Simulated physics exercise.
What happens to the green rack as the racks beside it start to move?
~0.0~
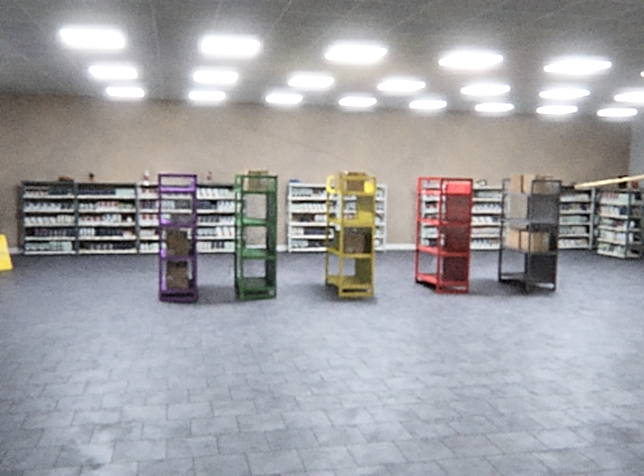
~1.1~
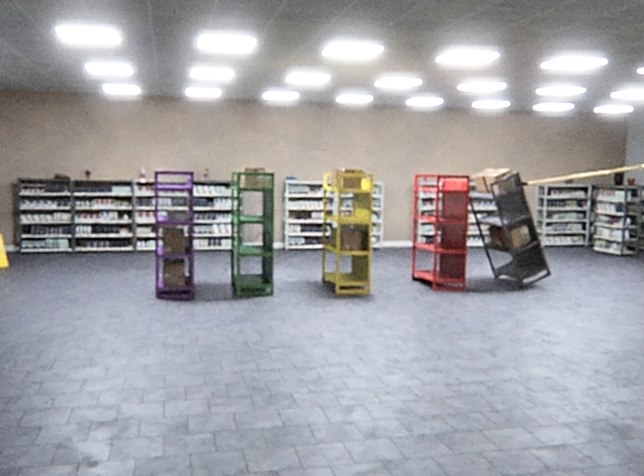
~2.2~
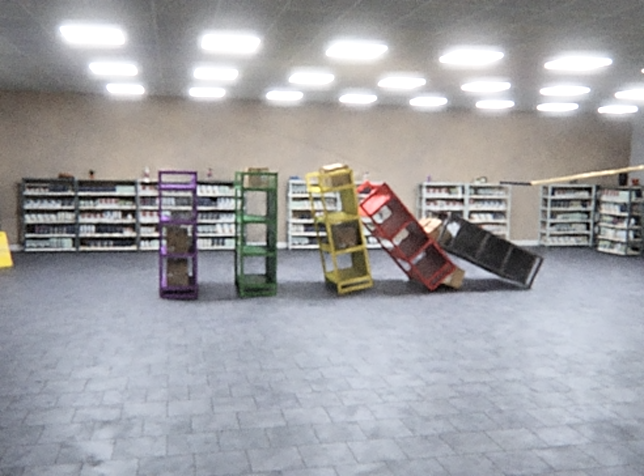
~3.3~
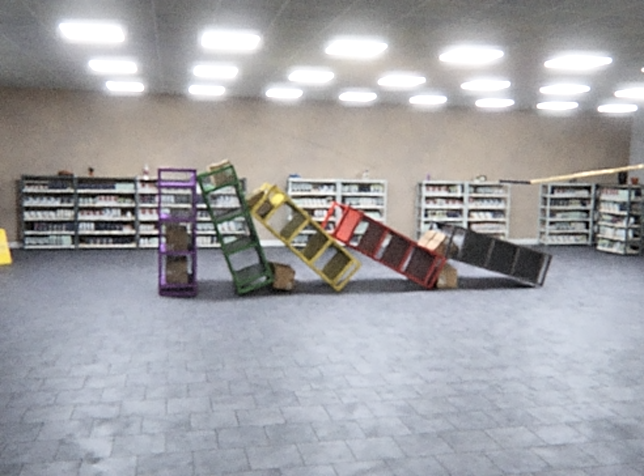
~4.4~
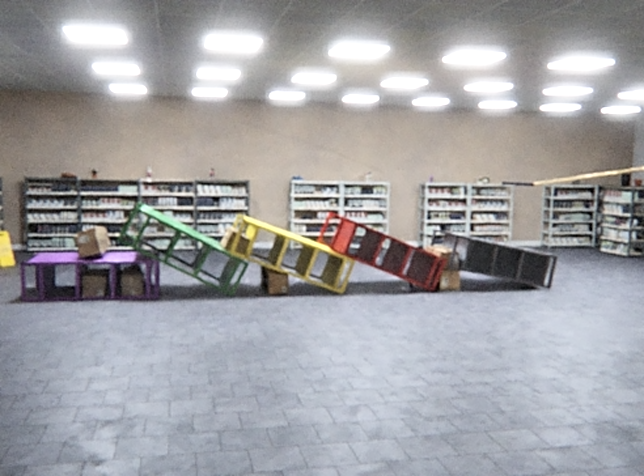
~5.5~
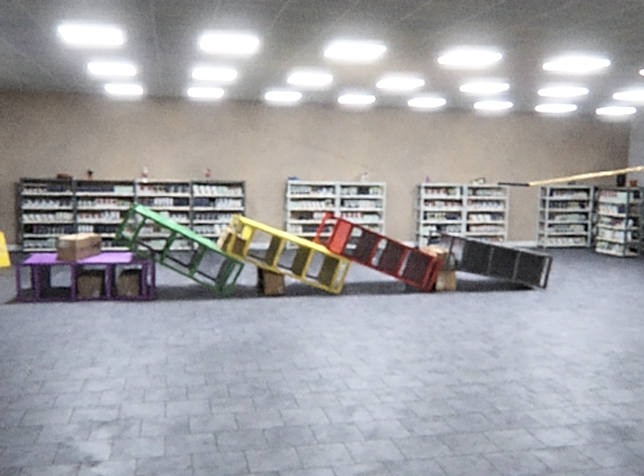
The green rack topples to the left and ends up tilted over, leaning on the fallen purple rack.
Five colored racks topple leftward one after another after a pole tips the dark one.
